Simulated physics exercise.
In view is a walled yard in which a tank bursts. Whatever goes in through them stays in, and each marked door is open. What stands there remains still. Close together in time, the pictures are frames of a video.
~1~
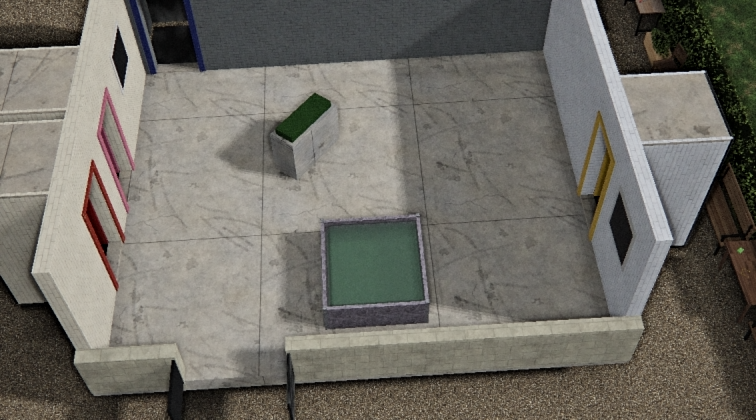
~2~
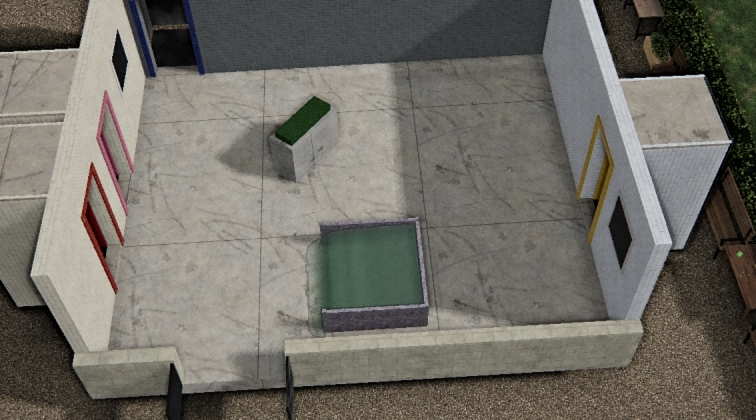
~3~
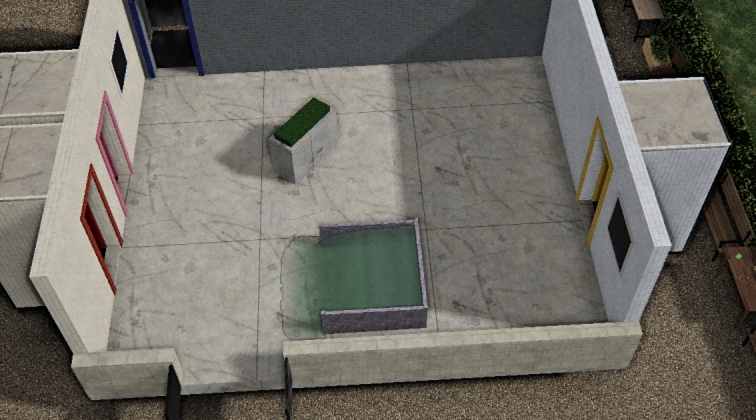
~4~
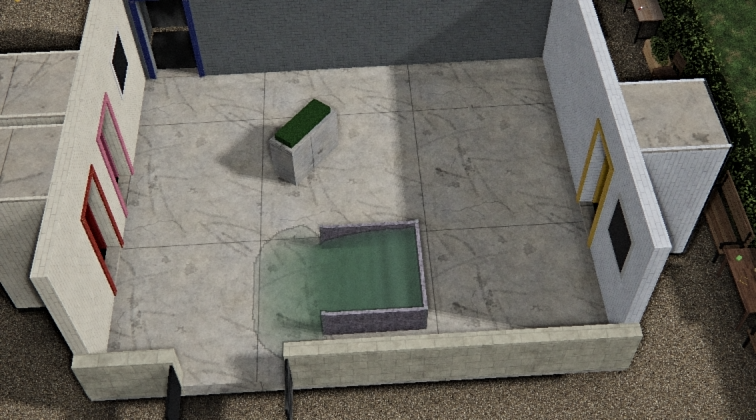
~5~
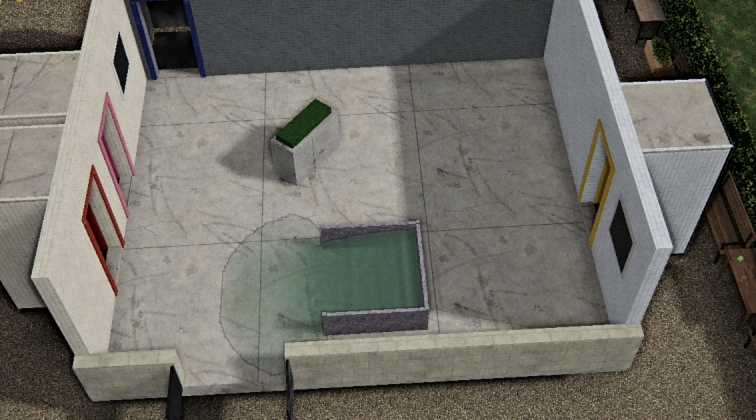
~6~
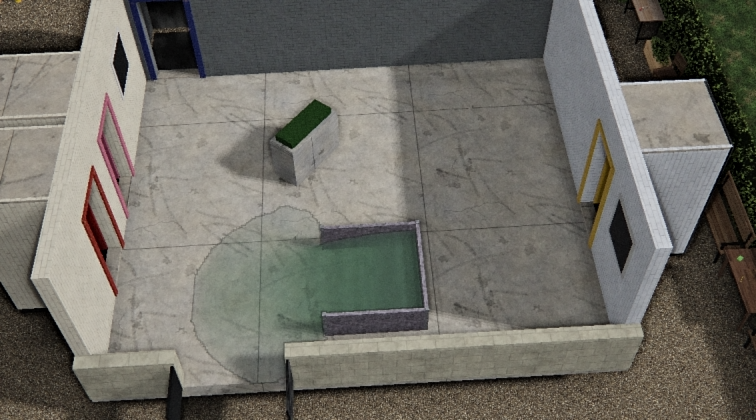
The clip opens on a walled yard with a square tank of still, green water near the front wall and a grass-topped block behind it. The tank's left side gives way and water pours out to the left, then spreads across the paved floor in a widening, rounded sheet.
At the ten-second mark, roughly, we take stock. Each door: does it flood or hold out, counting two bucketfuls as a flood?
The blue door will top two buckets, the red door will top two buckets, the yellow door will not top two buckets, the pink door will top two buckets.
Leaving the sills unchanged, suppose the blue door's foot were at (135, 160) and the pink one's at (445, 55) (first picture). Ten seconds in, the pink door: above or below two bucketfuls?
As I see it, the pink door comes in lower.
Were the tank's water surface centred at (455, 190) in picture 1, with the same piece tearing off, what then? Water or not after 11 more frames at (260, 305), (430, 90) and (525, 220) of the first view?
Soaked, parched, parched.
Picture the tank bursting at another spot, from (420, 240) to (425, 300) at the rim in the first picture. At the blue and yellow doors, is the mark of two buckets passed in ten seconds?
So here's how it goes: Blue stays within bounds, while yellow runs over.
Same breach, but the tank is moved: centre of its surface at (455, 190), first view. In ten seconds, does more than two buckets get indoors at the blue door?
My answer is that the blue door ends up beneath.
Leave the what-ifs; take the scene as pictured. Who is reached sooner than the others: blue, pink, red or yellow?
That would be the red-painted one.
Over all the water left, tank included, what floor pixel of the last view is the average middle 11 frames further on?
My guess is about (246, 293).
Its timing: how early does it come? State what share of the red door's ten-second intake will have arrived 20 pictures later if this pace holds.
Share at that point: Close to 80 in a hundred.
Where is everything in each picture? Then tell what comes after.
The first picture shows still water in the tank at (373, 263).
In the second picture, the front is at (317, 244), out from the gap at (326, 280).
In the third picture, the front is at (302, 241), out from the gap at (325, 283).
In the fourth picture, the front is at (283, 235), out from the gap at (326, 284).
In the fifth picture, water pours out at (327, 285) and has run to (229, 331).
In the sixth picture, the front is at (201, 277), out from the gap at (326, 286).
A moment on, water covers 20 % of the floor; the blue door not reached, the red door wet at the sill, nothing in, the yellow door not reached, the pink door not reached.
Next, water covers 25 % of the floor; the blue door not reached, the red door over two buckets in, the yellow door not reached, the pink door wet at the sill, nothing in.
Then, water covers 25 % of the floor; the blue door not reached, the red door far over two buckets in, the yellow door not reached, the pink door over two buckets in.
Later, water covers 35 % of the floor; the blue door under two buckets in, the red door far over two buckets in, the yellow door not reached, the pink door over two buckets in.
In the end, water covers 45 % of the floor; the blue door over two buckets in, the red door far over two buckets in, the yellow door not reached, the pink door over two buckets in.
